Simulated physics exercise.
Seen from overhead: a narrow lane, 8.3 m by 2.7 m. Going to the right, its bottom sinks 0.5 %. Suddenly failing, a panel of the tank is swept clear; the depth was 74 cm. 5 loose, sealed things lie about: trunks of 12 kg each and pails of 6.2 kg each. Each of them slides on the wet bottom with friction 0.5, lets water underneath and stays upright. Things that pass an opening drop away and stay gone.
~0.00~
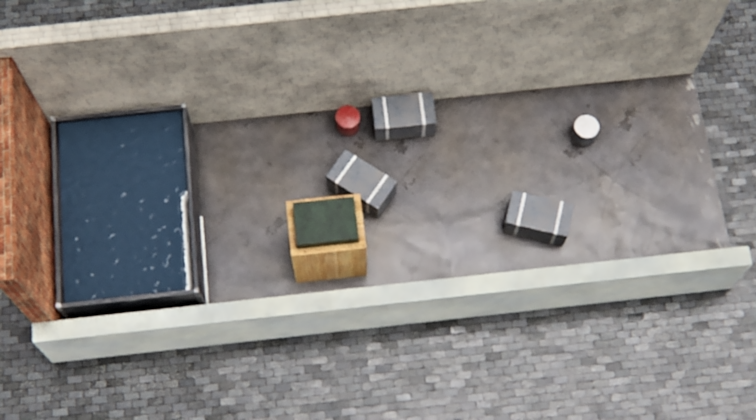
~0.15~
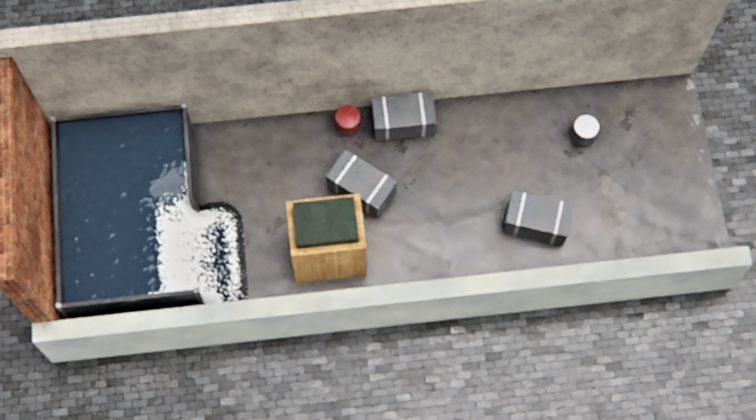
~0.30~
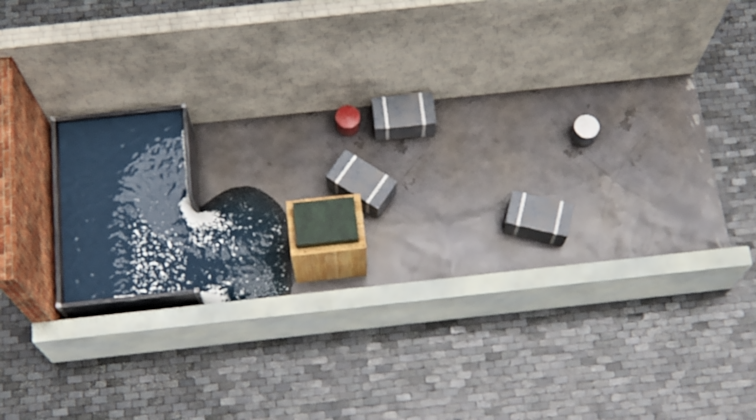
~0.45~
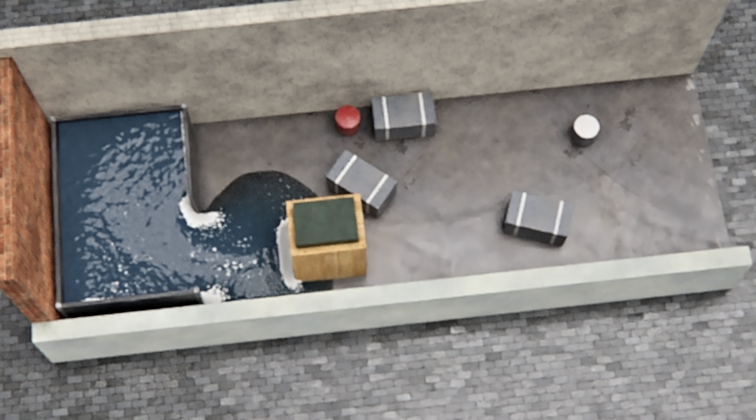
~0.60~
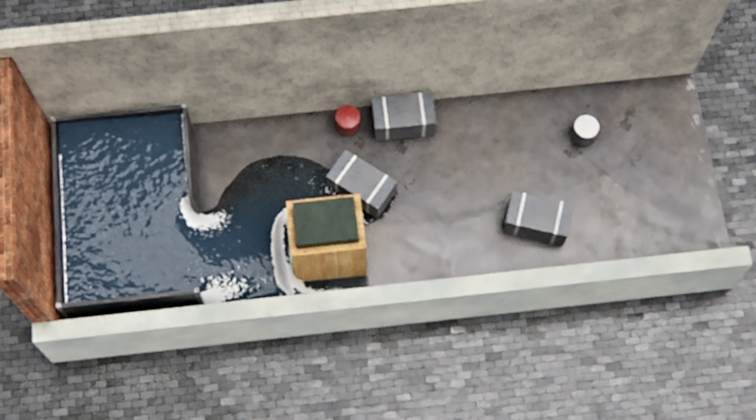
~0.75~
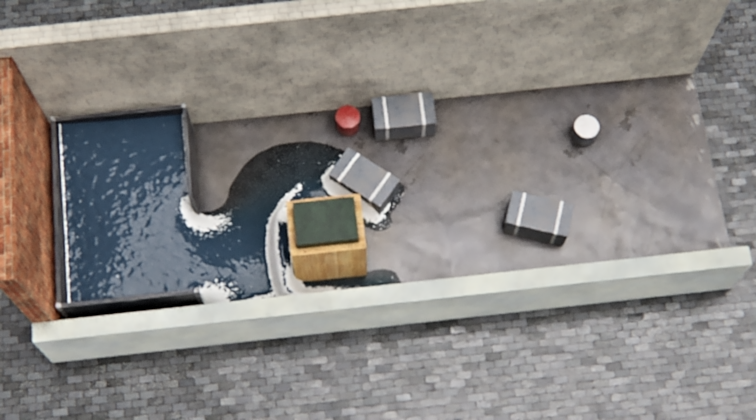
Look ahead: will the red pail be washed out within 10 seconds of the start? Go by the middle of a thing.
It is out of the passage by then.
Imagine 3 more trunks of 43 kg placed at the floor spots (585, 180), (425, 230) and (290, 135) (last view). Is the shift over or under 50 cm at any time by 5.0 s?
First does not reach it, second does not reach it, third exceeds it.
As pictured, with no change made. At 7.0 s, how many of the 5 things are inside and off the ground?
It comes to 0 of them.
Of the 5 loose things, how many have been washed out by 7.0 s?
The number I get is 5.
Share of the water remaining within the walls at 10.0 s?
Somewhere near 50 percent, give or take.
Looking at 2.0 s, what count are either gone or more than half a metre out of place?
I make it 4.
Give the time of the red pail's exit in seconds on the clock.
It gets out at about 4.0 s.
After 2.0 s the red pail is near (441, 117), 1.2 m from its start, afloat; 0 of 5 are out; 2 afloat.
After 4.5 s the red pail has gone out; 5 of 5 are out; 0 afloat.
After 7.0 s the red pail has gone out; 5 of 5 are out; 0 afloat.
After 10.0 s the red pail has gone out; 5 of 5 are out; 0 afloat.
